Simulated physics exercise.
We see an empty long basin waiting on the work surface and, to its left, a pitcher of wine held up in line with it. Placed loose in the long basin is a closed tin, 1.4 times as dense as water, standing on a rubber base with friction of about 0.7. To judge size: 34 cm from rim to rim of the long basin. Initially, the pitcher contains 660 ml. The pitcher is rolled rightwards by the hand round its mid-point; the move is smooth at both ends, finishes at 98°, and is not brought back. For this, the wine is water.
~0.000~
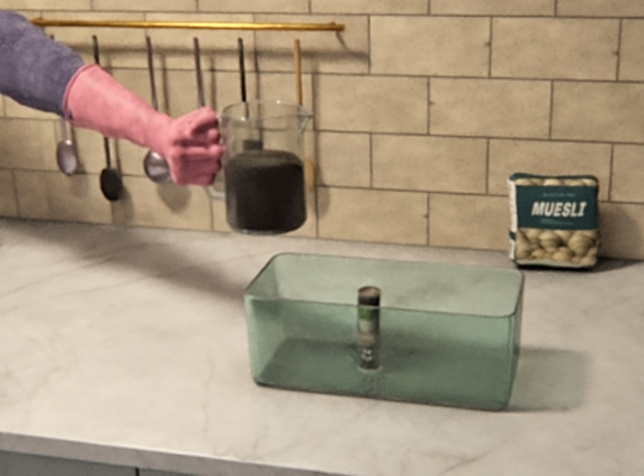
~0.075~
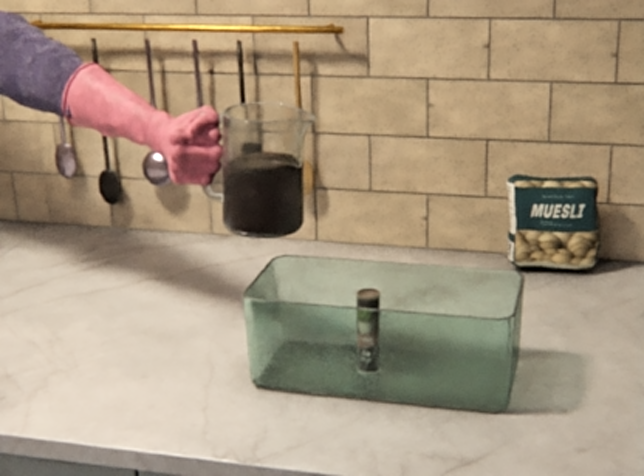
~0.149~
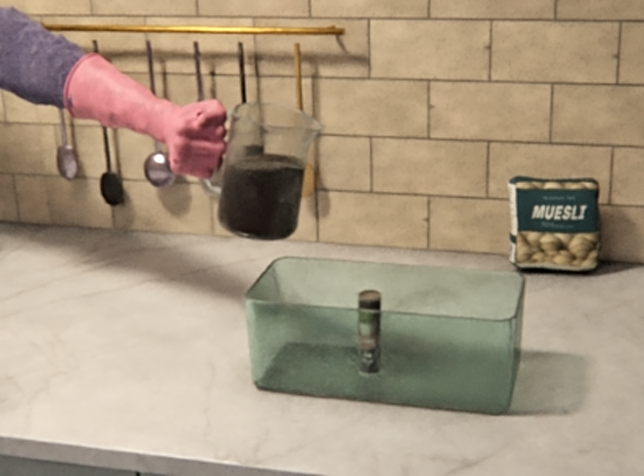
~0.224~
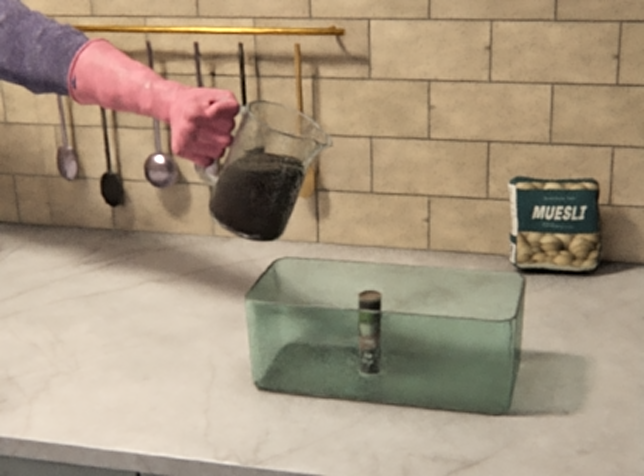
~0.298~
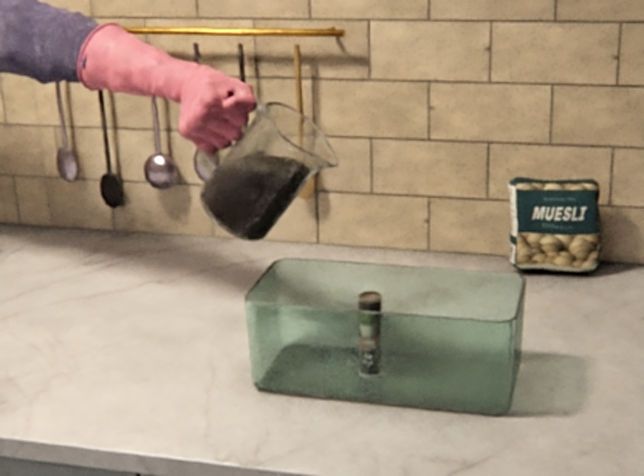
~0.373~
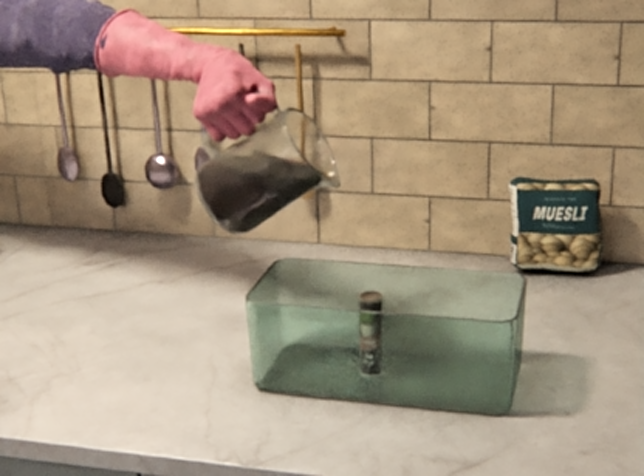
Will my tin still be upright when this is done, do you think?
Yes, it will be.
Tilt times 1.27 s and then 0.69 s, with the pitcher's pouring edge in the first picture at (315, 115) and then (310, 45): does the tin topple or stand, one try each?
First it stays on its base; then it stays on its base.
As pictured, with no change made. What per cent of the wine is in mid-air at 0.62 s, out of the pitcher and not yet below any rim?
It comes to about 20 percent.
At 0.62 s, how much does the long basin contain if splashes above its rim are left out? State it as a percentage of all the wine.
5 %, give or take.
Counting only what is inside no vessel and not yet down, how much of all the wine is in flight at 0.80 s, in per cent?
Around 20 percent of the liquid.
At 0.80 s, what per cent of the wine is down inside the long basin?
Value: Approx. 44 %.
After 0.62 s the tilt is 95° and 75 per cent is still to pour; the tin stands where it began.
After 0.80 s the tilt is 98° and 35 per cent is still to pour; the tin stands where it began.
After 0.99 s the tilt is 98° and 16 per cent is still to pour; the tin stands where it began.
After 1.19 s the tilt is 98° and 6 per cent is still to pour; the tin stands where it began.
In the end the tin stands where it began.
